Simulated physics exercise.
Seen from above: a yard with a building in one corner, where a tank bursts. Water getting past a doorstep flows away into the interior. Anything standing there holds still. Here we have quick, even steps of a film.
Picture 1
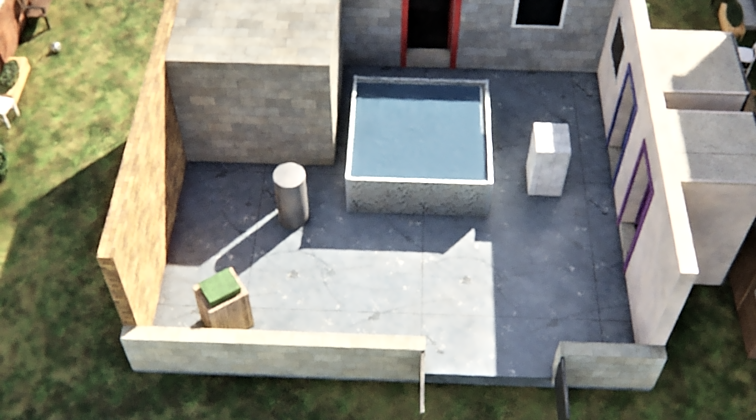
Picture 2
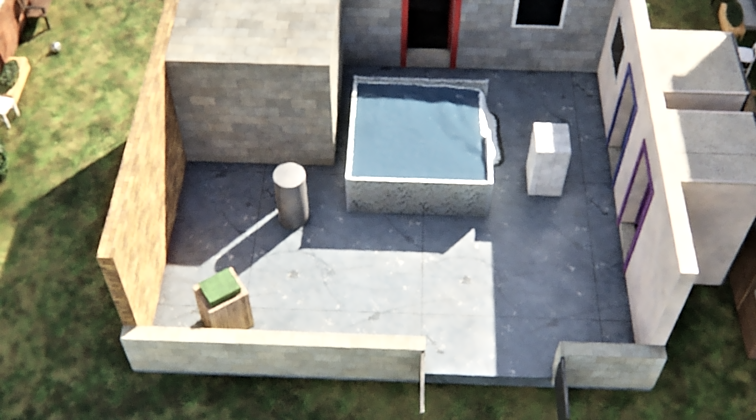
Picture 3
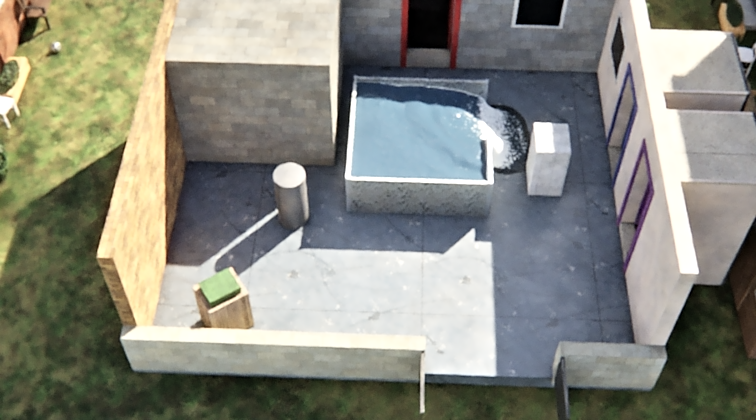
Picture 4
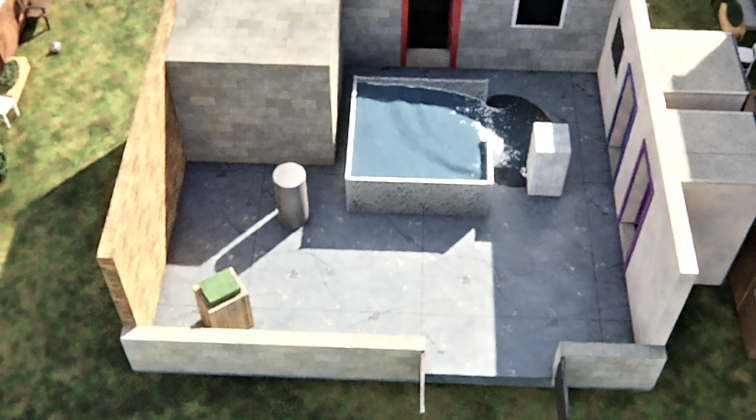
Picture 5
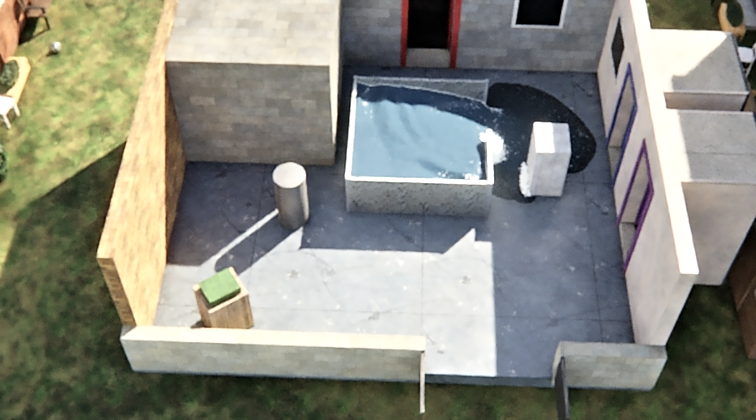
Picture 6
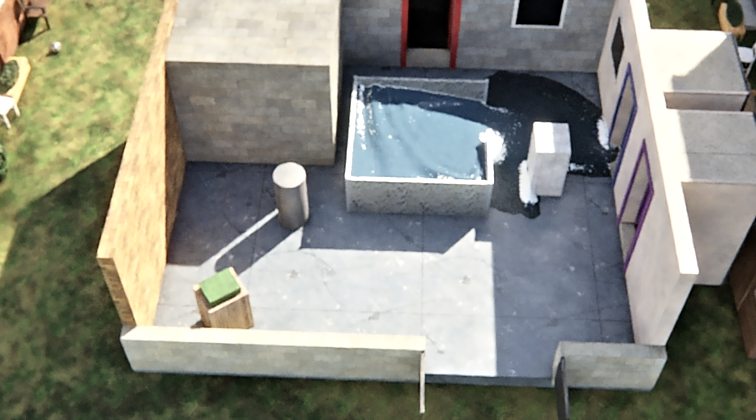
Water bursting through the right side of an open tank, spreading across a walled grey yard and around a white block.
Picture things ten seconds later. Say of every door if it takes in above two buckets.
Blue door: Overshoots; purple door: Does not overshoot; red door: Does not overshoot.
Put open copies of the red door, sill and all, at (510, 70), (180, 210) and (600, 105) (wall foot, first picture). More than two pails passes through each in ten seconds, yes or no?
Going door by door: The first remains below the limit, the second remains below the limit, the third runs past the limit.
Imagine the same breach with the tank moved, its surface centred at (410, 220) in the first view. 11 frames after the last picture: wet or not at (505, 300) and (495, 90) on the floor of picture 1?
I'd say spared for the first and watered for the second.
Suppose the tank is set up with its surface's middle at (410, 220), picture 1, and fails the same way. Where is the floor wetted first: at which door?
The purple one is the first one.
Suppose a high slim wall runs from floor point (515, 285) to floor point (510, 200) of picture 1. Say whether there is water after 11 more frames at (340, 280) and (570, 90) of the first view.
Unwetted; inundated.
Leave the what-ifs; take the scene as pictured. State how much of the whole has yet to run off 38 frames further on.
I'd put it near 80 %.
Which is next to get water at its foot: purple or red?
Going by the pictures, it would be the purple one.
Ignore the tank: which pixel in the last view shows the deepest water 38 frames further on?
Estimated pixel: (398, 97).
A moment on, water covers 20 % of the floor; the blue door far over two buckets in, the purple door not reached, the red door not reached.
Next, water covers 20 % of the floor; the blue door far over two buckets in, the purple door wet at the sill, nothing in, the red door not reached.
Then, water covers 40 % of the floor; the blue door far over two buckets in, the purple door wet at the sill, nothing in, the red door wet at the sill, nothing in.
Later, water covers 60 % of the floor; the blue door far over two buckets in, the purple door wet at the sill, nothing in, the red door wet at the sill, nothing in.
In the end, water covers 80 % of the floor; the blue door far over two buckets in, the purple door wet at the sill, nothing in, the red door wet at the sill, nothing in.
